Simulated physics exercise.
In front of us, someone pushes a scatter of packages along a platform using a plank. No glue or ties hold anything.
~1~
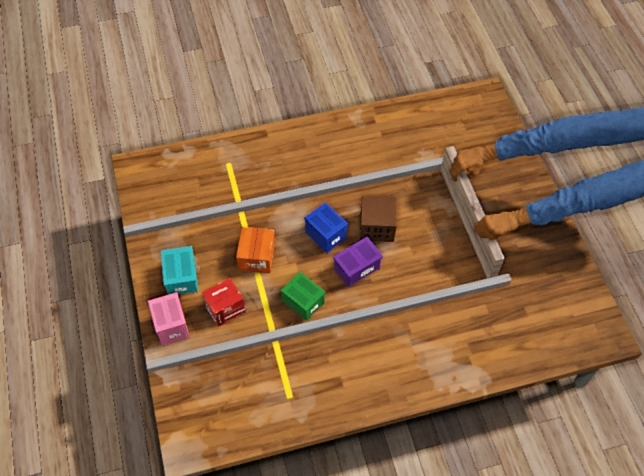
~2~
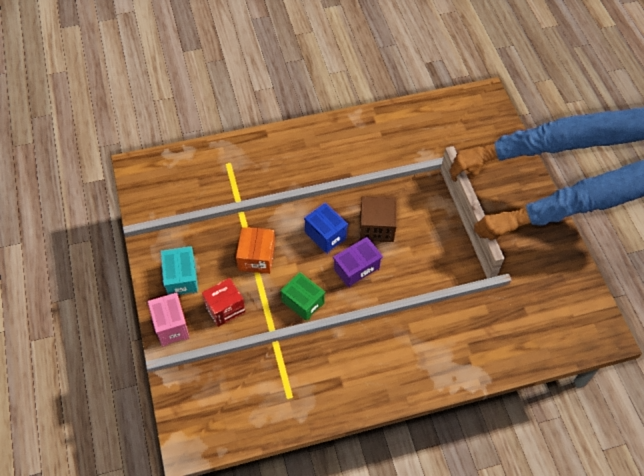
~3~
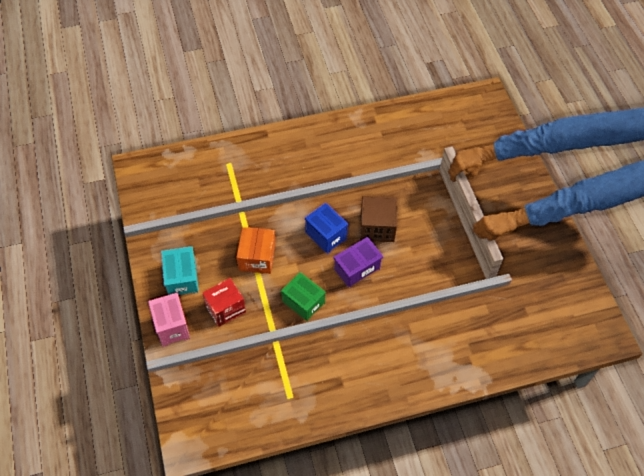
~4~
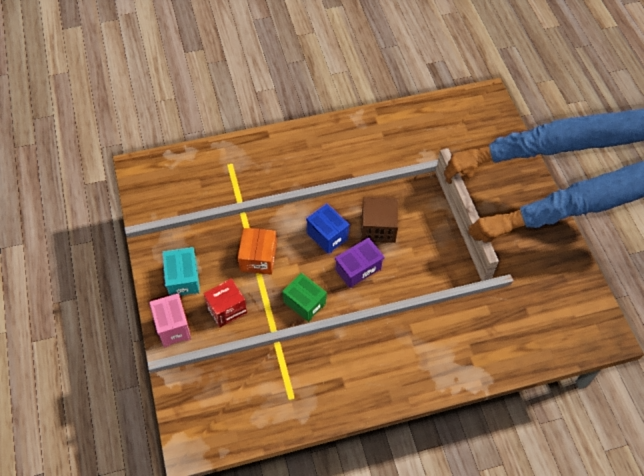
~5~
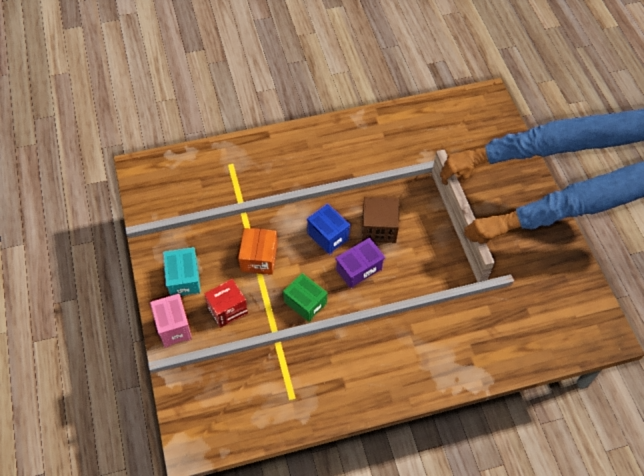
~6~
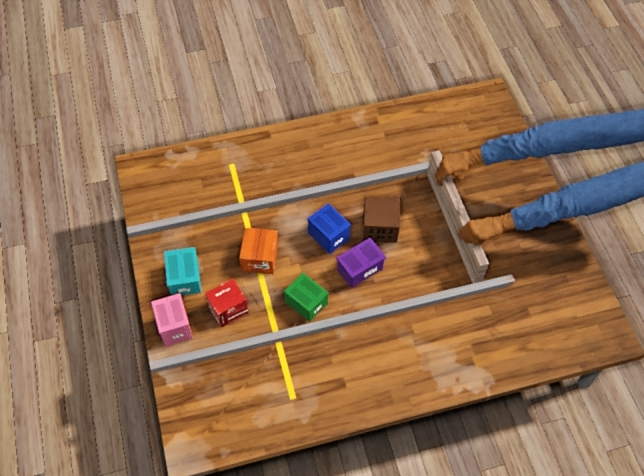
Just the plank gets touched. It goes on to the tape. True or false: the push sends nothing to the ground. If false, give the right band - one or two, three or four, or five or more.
True.
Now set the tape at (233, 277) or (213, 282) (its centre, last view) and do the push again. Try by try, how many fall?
Try by try, 1 and 3.
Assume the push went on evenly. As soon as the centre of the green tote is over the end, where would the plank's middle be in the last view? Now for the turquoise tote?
(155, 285) and (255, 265), more or less.
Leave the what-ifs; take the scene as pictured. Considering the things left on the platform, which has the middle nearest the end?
Turquoise tote.
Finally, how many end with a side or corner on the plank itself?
In contact: 3.
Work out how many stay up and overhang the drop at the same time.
Looks like 1 of them.
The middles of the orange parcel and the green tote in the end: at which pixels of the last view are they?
The orange parcel at (177, 273), the green tote at (256, 321).
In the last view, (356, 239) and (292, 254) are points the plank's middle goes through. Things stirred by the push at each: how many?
Respectively 3 and 6.
Soon after, none off yet; pink tote at rest near (173, 321); turquoise tote at rest near (183, 273); red box at rest near (227, 303).
In the end, the number that fall off is zero.
